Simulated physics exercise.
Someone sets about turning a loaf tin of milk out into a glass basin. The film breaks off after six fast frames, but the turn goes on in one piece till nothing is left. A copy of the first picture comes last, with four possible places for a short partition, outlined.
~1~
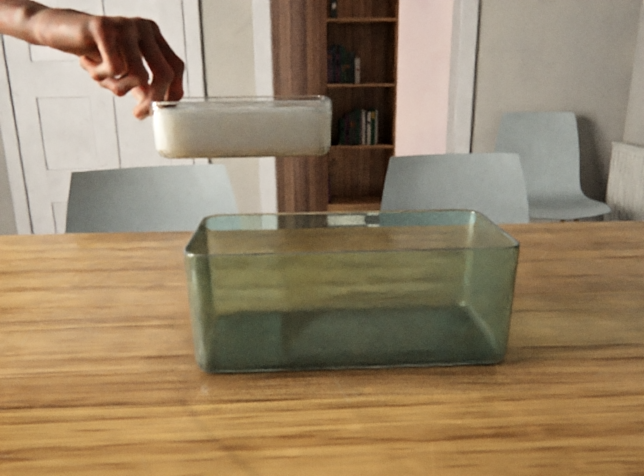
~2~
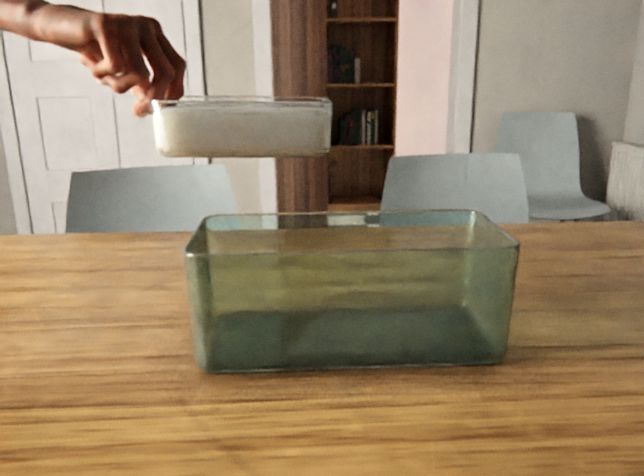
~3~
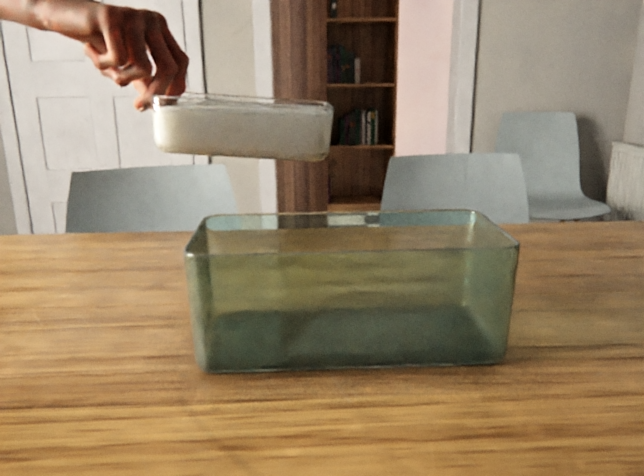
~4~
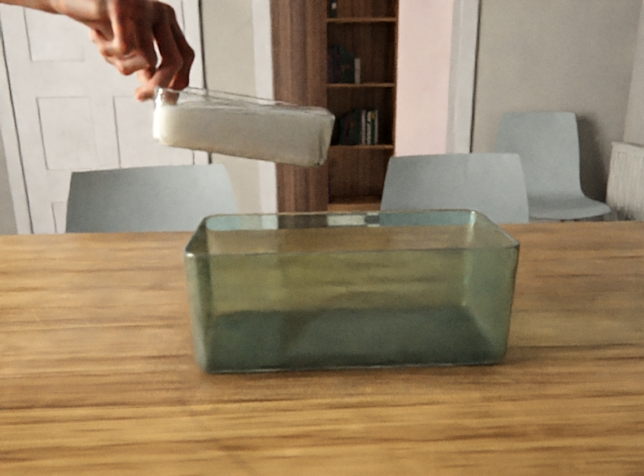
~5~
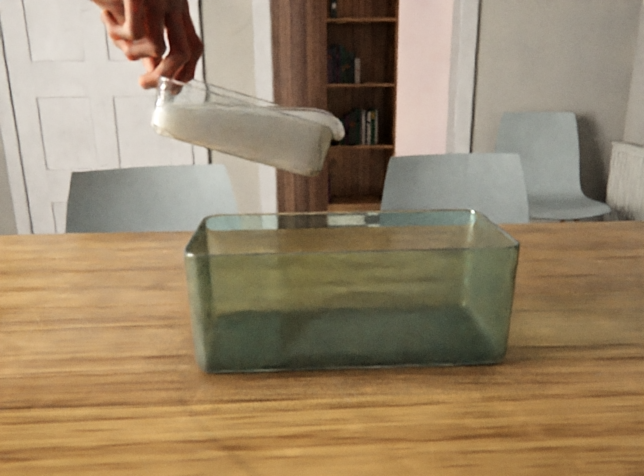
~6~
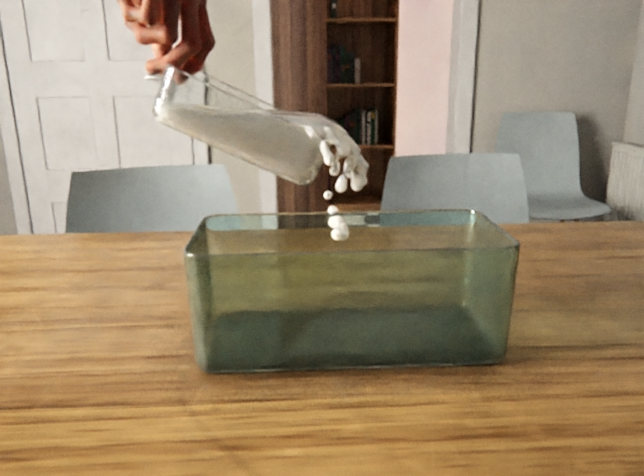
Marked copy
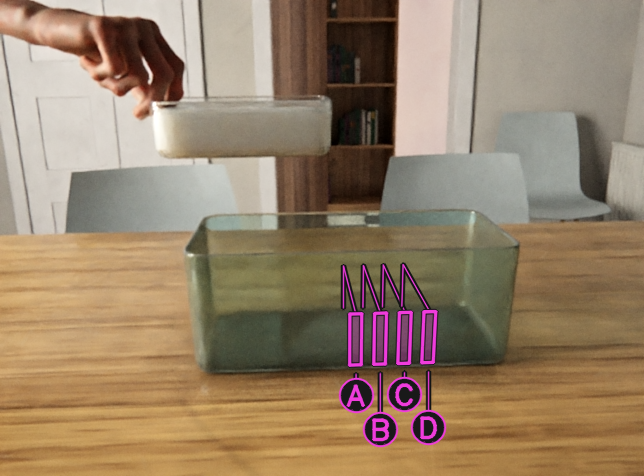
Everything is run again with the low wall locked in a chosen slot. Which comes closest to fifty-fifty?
C.
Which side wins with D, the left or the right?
The left one.
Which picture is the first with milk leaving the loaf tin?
Picture 5.
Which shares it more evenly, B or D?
B it is.
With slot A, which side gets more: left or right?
The right one.
On the marked copy, A at (356, 373); B at (380, 373); C at (404, 372); D at (428, 371).
With A, about 21 % ends left of the wall and 79 % right of it.
With B, about 29 % ends left of the wall and 70 % right of it.
With C, about 52 % ends left of the wall and 47 % right of it.
With D, about 94 % ends left of the wall and 5 % right of it.
